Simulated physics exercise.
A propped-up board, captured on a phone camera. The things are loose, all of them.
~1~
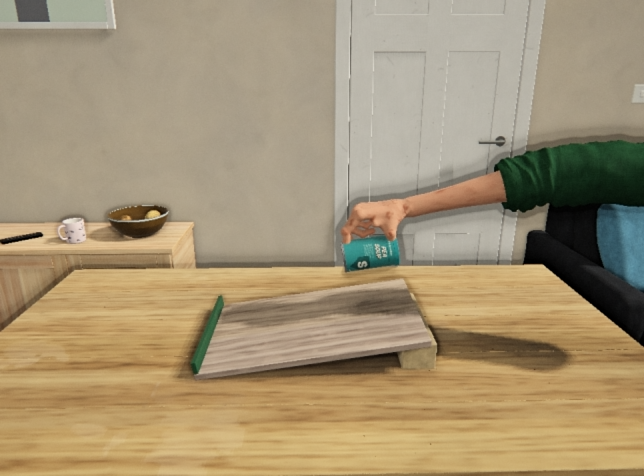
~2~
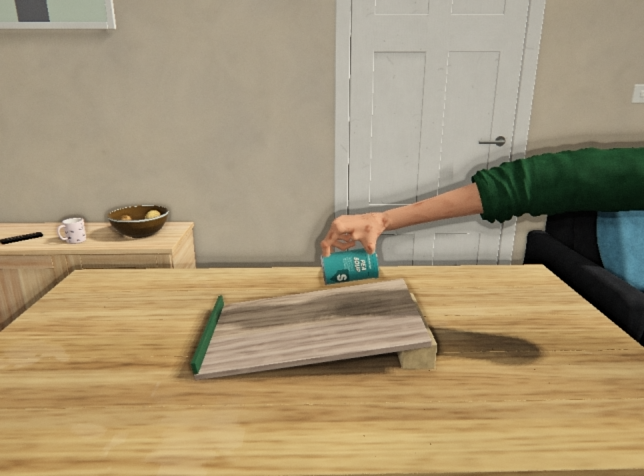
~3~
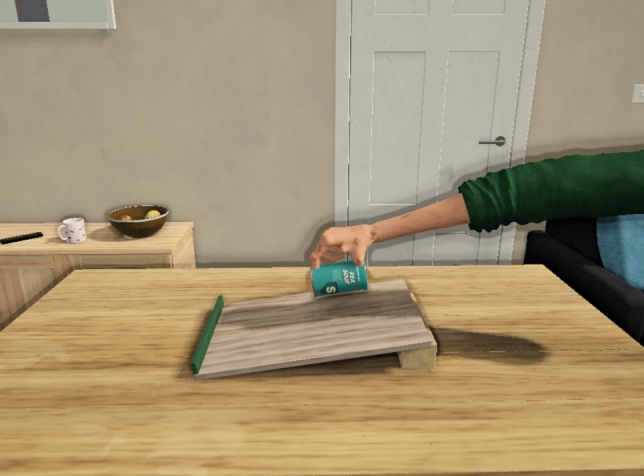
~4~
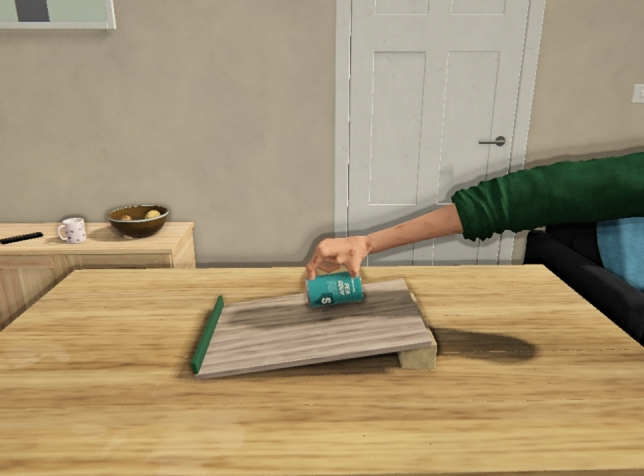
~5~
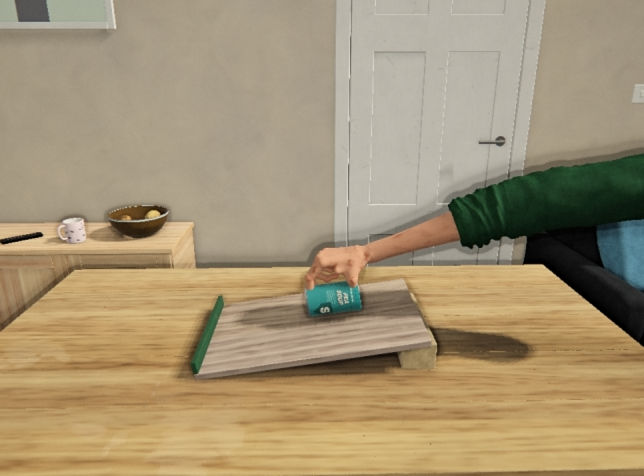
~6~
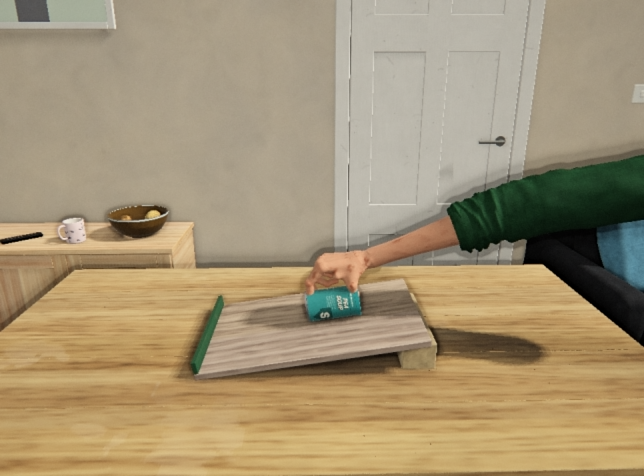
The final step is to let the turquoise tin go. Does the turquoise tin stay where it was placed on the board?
It holds.
Then, 0.30 s after the last picture, nothing has stirred.
Then, 0.70 s after the last picture, turquoise tin resting near (332, 303).
At rest, it is in place. Seen from the same camera at the end, turquoise tin near (332, 303). The turquoise tin remains at rest.
